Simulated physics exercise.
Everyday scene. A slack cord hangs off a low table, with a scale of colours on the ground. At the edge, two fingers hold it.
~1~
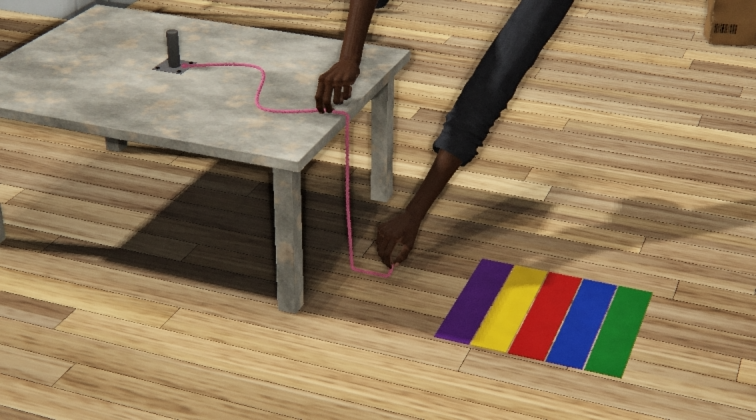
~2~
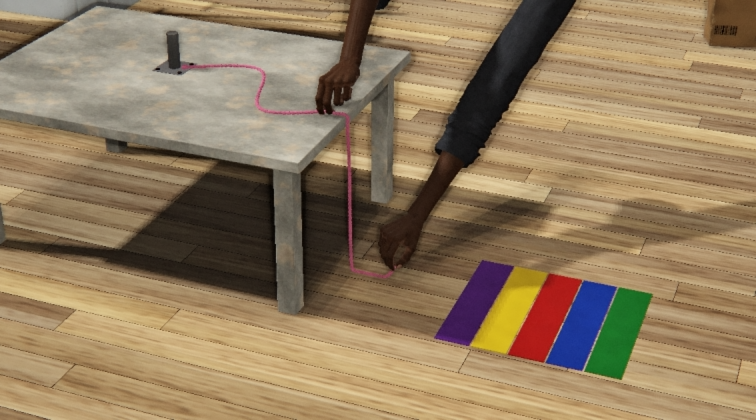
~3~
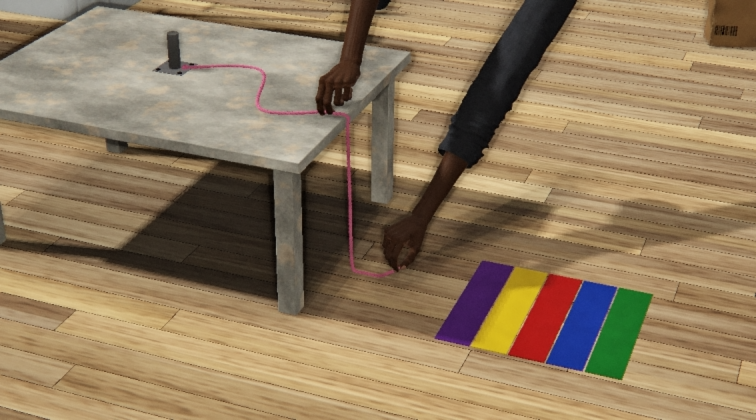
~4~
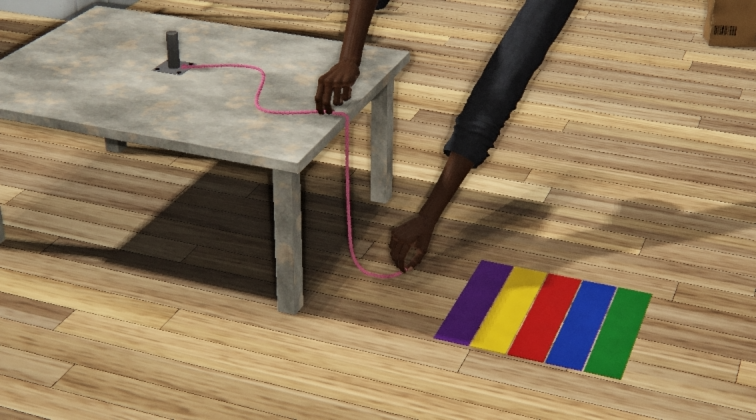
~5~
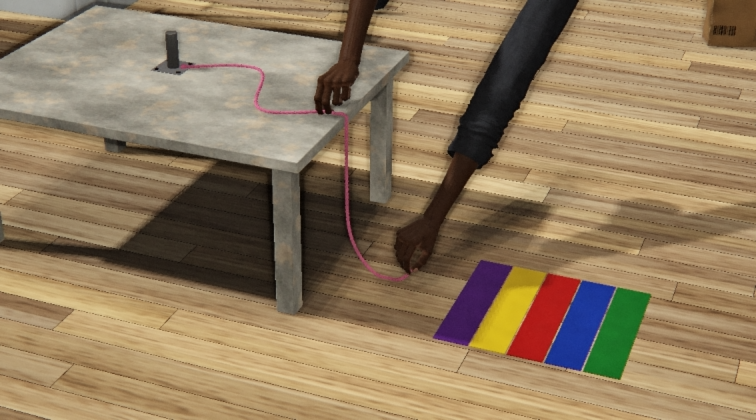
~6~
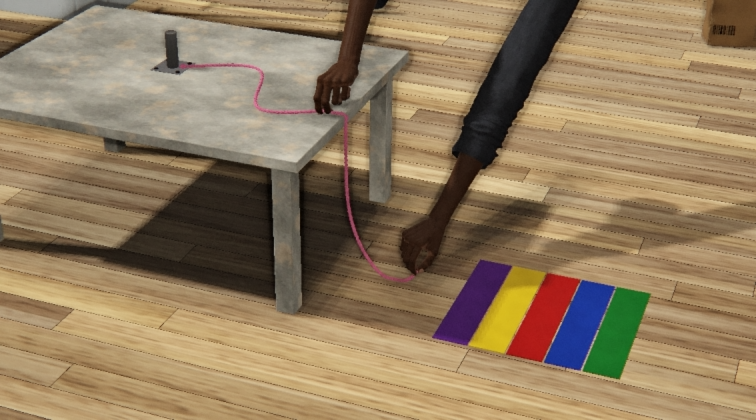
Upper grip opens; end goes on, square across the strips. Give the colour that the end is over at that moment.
The end is over blue.
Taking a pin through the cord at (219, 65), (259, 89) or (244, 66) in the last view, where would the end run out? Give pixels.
In order of the tries: About (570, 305), about (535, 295), about (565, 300).
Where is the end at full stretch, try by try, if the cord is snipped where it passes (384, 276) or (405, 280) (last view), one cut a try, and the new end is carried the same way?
Going through both, you get (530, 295) and then (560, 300).
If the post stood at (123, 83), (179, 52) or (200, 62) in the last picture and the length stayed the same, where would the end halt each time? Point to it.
Going by the last picture, roughly (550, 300), (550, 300) and (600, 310).
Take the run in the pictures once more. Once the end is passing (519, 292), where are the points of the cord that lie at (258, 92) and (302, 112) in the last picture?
Roughly (294, 97) for the first and (357, 134) for the second.
Soon after, end near (519, 292); over yellow.
Then, end near (558, 300); over red.
At full stretch, end near (582, 305); over blue. It gets as far as the blue strip.
